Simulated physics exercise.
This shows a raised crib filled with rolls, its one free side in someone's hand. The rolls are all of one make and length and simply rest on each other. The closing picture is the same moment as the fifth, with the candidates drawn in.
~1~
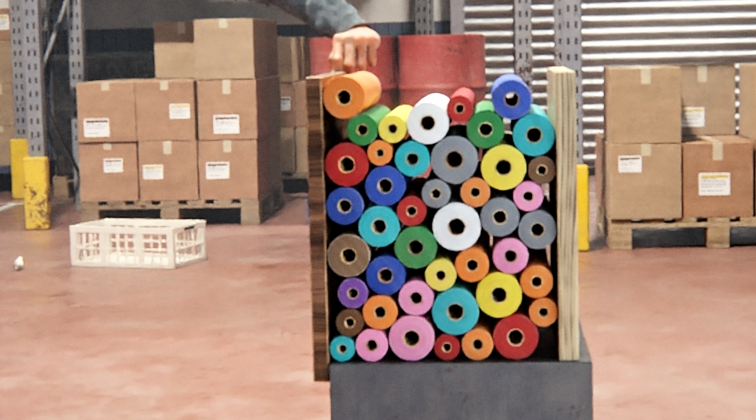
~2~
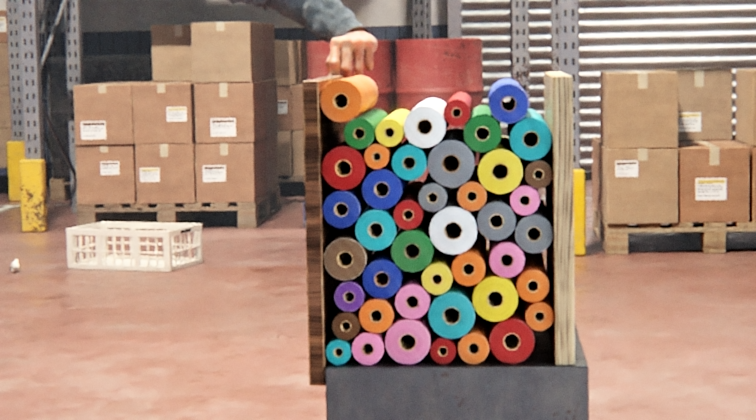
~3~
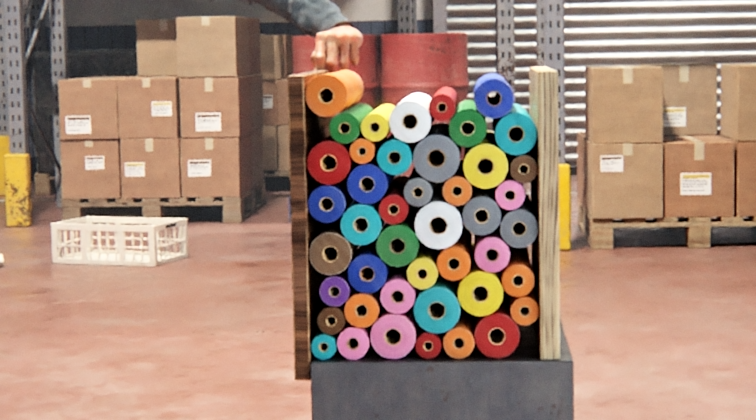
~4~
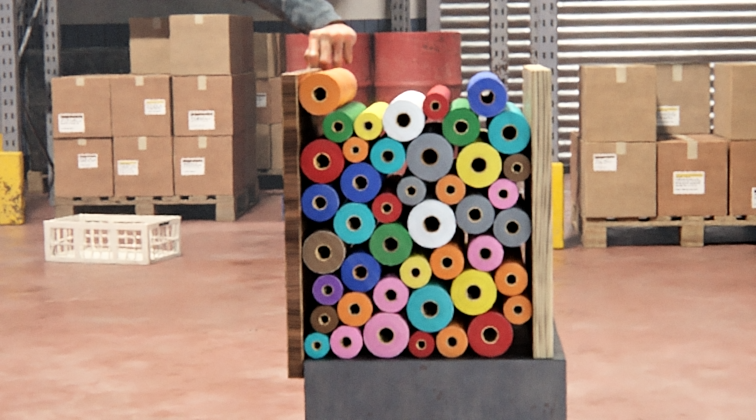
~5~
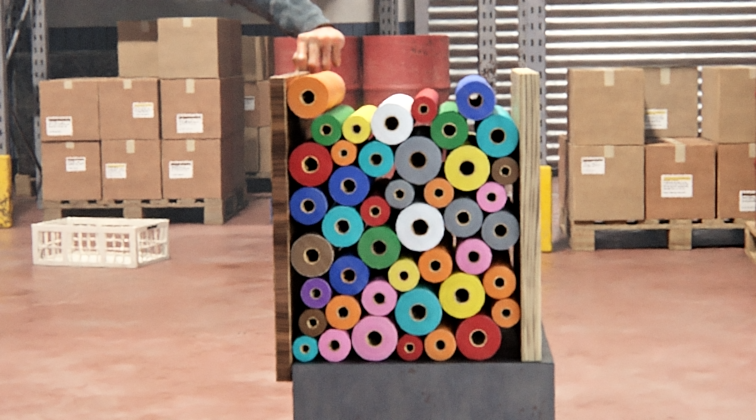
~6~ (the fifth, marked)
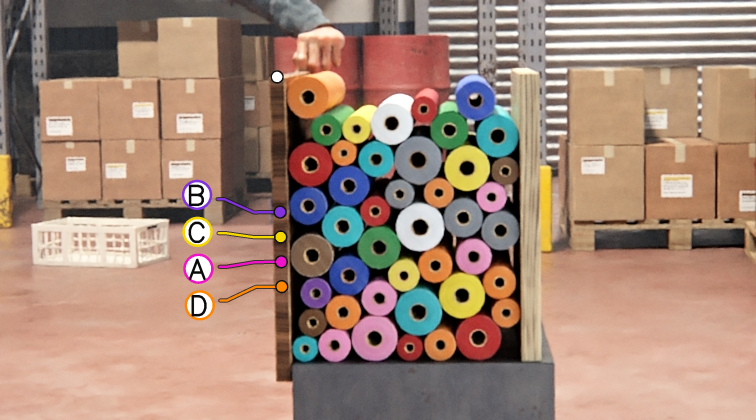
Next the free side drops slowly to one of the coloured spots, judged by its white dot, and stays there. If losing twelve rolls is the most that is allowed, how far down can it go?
A is the limit.
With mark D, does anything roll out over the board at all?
Yes, at D.
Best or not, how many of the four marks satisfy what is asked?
Three of them.
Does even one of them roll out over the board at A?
Yes, at A.
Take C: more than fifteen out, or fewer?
It loses fewer than fifteen.
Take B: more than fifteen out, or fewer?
Fewer than fifteen.
On the marked copy, A at (281, 262); B at (280, 212); C at (281, 237); D at (282, 286); the white dot at (277, 77).
With A. Early on, top of the board (288, 155).
Further on, top of the board (290, 243).
At the end, top of the board (290, 261), ten out over the board.
As for the rest, B about four out over the board; C about six out over the board; D more than twelve out over the board.
